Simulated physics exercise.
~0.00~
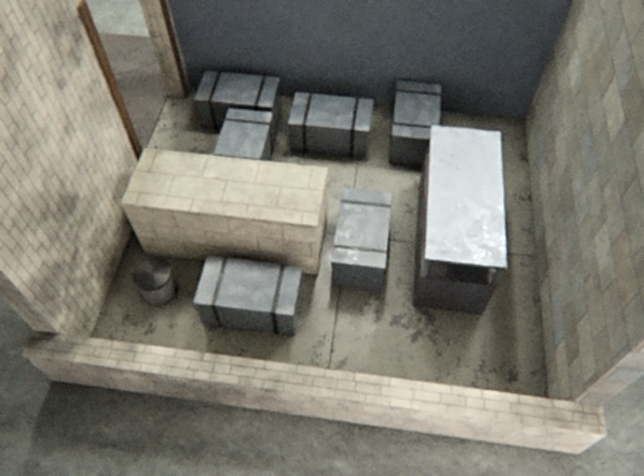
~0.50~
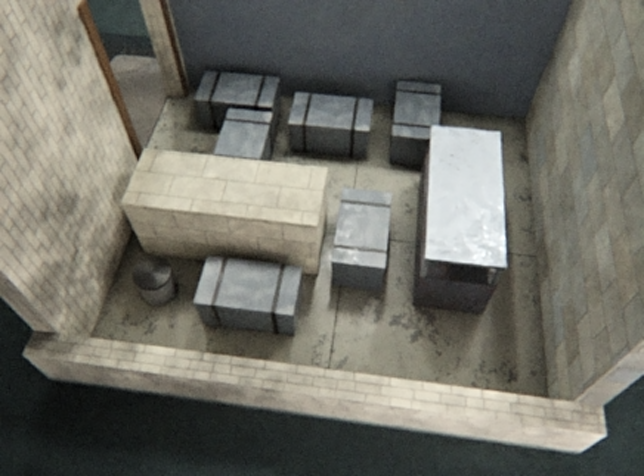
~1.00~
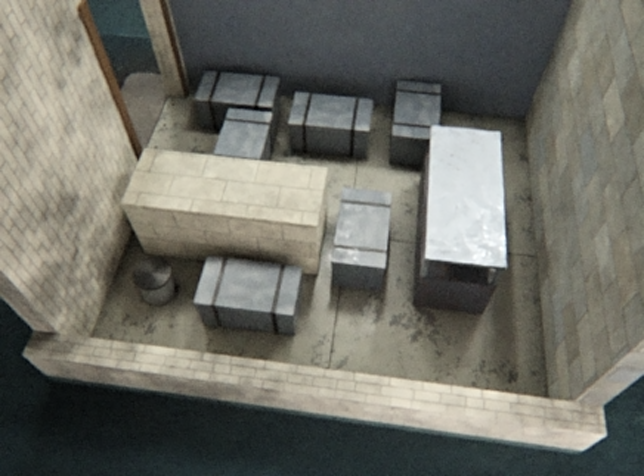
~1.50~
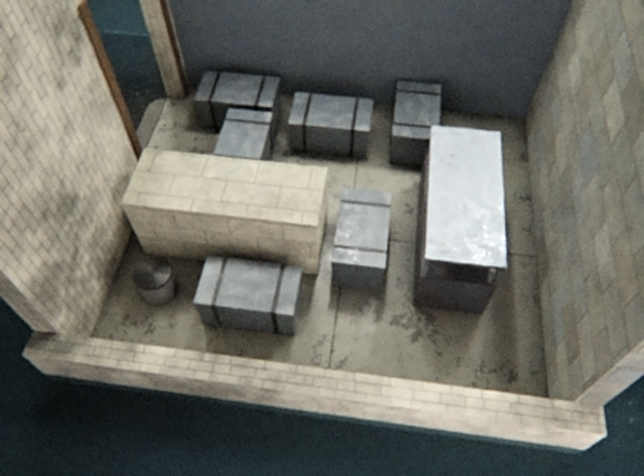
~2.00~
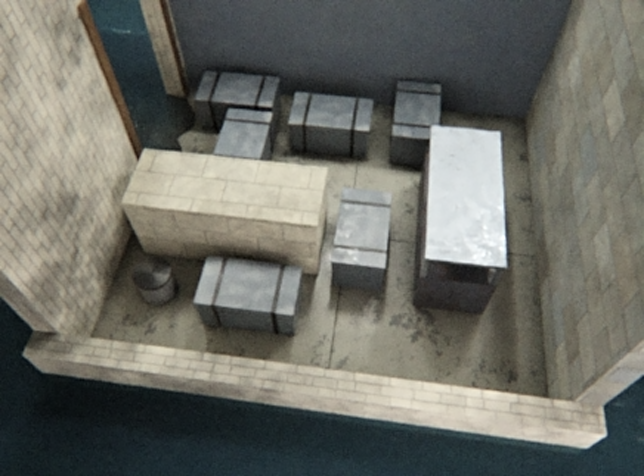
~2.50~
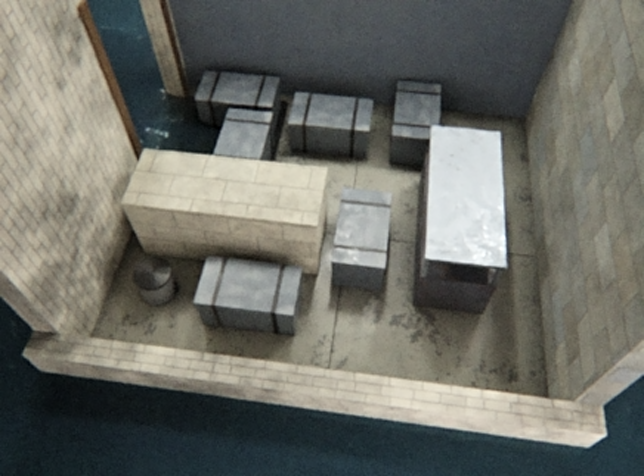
In this clip, seen from above, dark water spreads over the gray ground outside a small walled room, then begins creeping in through the opening at the left, while the gray trunks and metal pail inside stay still.
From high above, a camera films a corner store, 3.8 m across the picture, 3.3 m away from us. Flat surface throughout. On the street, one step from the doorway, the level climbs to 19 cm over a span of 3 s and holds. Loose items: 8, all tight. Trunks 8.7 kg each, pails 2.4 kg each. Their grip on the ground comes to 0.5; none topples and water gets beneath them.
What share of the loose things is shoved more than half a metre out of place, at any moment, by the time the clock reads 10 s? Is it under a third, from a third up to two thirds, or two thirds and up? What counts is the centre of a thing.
It is a large fraction, two thirds or more.
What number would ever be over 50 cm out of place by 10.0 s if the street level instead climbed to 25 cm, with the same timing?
With that change, 7 of them.
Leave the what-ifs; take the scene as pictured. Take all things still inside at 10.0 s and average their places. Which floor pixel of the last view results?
Mean floor pixel: About (355, 220).
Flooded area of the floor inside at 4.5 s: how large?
Roughly 4.5 m2.
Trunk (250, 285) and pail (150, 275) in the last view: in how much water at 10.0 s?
Depth approx. 5 cm / 5 cm.
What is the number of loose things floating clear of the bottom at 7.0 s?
That would be 6 of them.
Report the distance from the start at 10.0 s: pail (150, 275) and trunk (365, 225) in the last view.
Net displacement, in order: 5 cm; 120 cm.
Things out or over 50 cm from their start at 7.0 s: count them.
6.
After 3.5 s 0 of 8 are over 50 cm from their spots; 2 afloat.
After 4.5 s 3 of 8 are over 50 cm from their spots; 4 afloat.
After 7.0 s 6 of 8 are over 50 cm from their spots; 6 afloat.
After 10.0 s 6 of 8 are over 50 cm from their spots, and 6 have been at some point; 8 afloat.
